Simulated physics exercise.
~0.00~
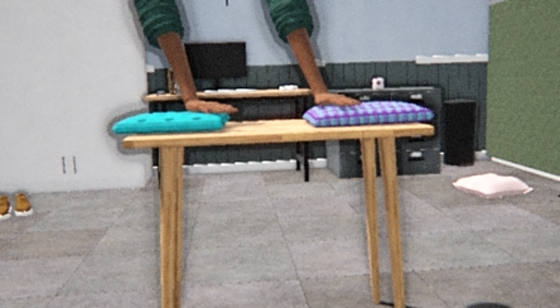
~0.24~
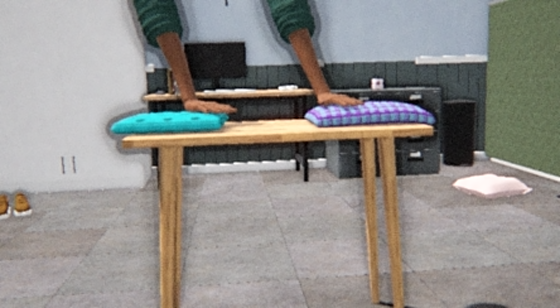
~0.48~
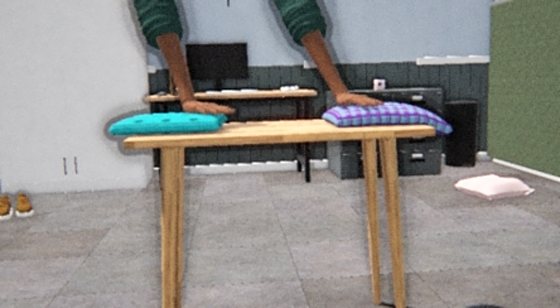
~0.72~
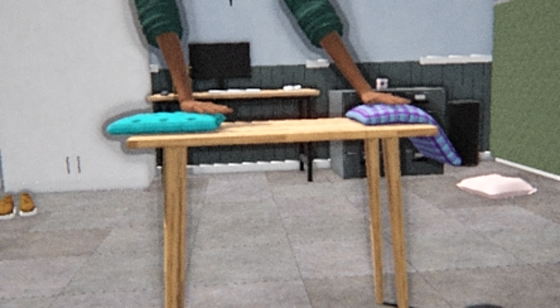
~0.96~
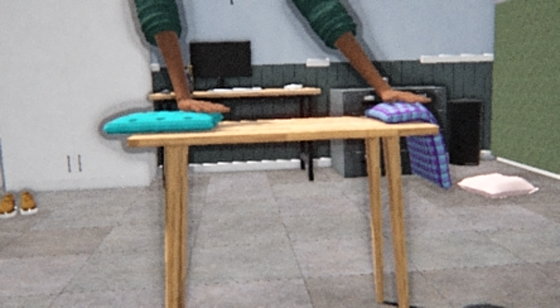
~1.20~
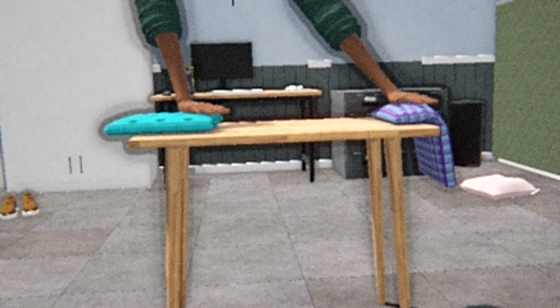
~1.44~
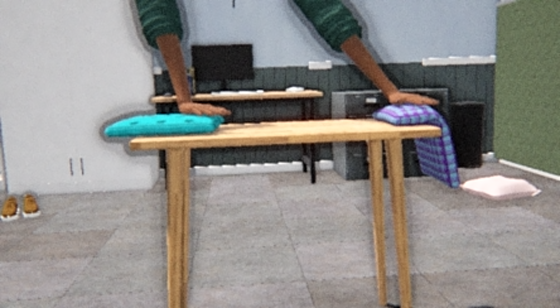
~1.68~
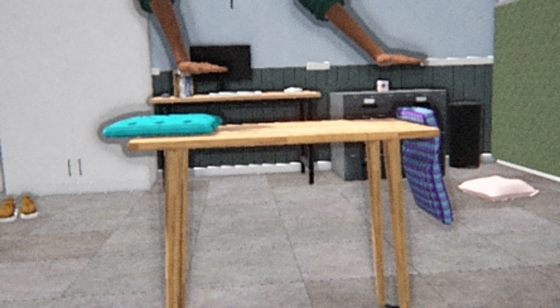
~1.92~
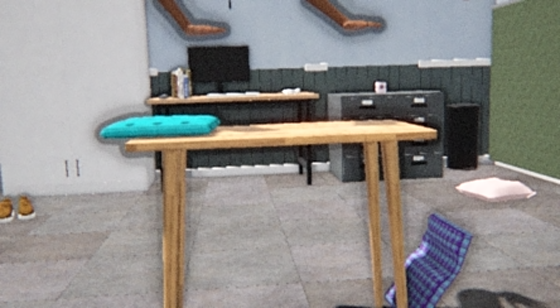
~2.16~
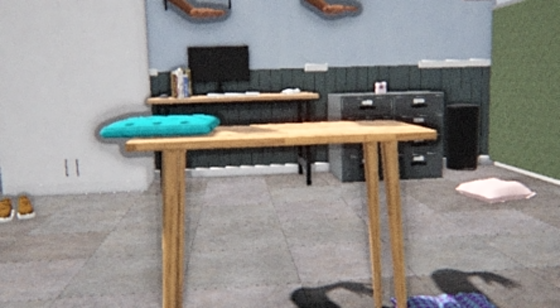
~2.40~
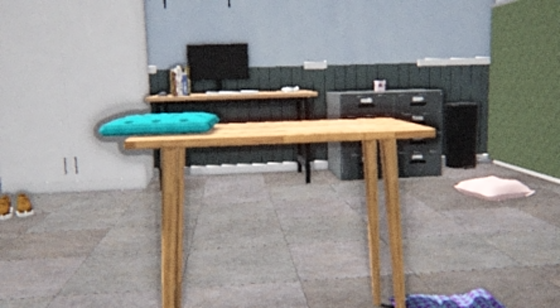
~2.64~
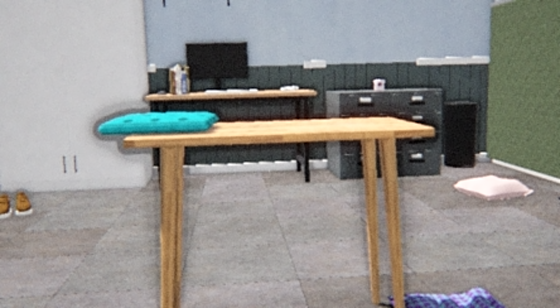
In this clip, two hands press on a turquoise seat pad and a purple checked folded blanket on a wooden table, the right hand pushing the blanket rightward until it droops over the edge. The hands lift away, and the blanket falls to the floor while the pad stays on the table.
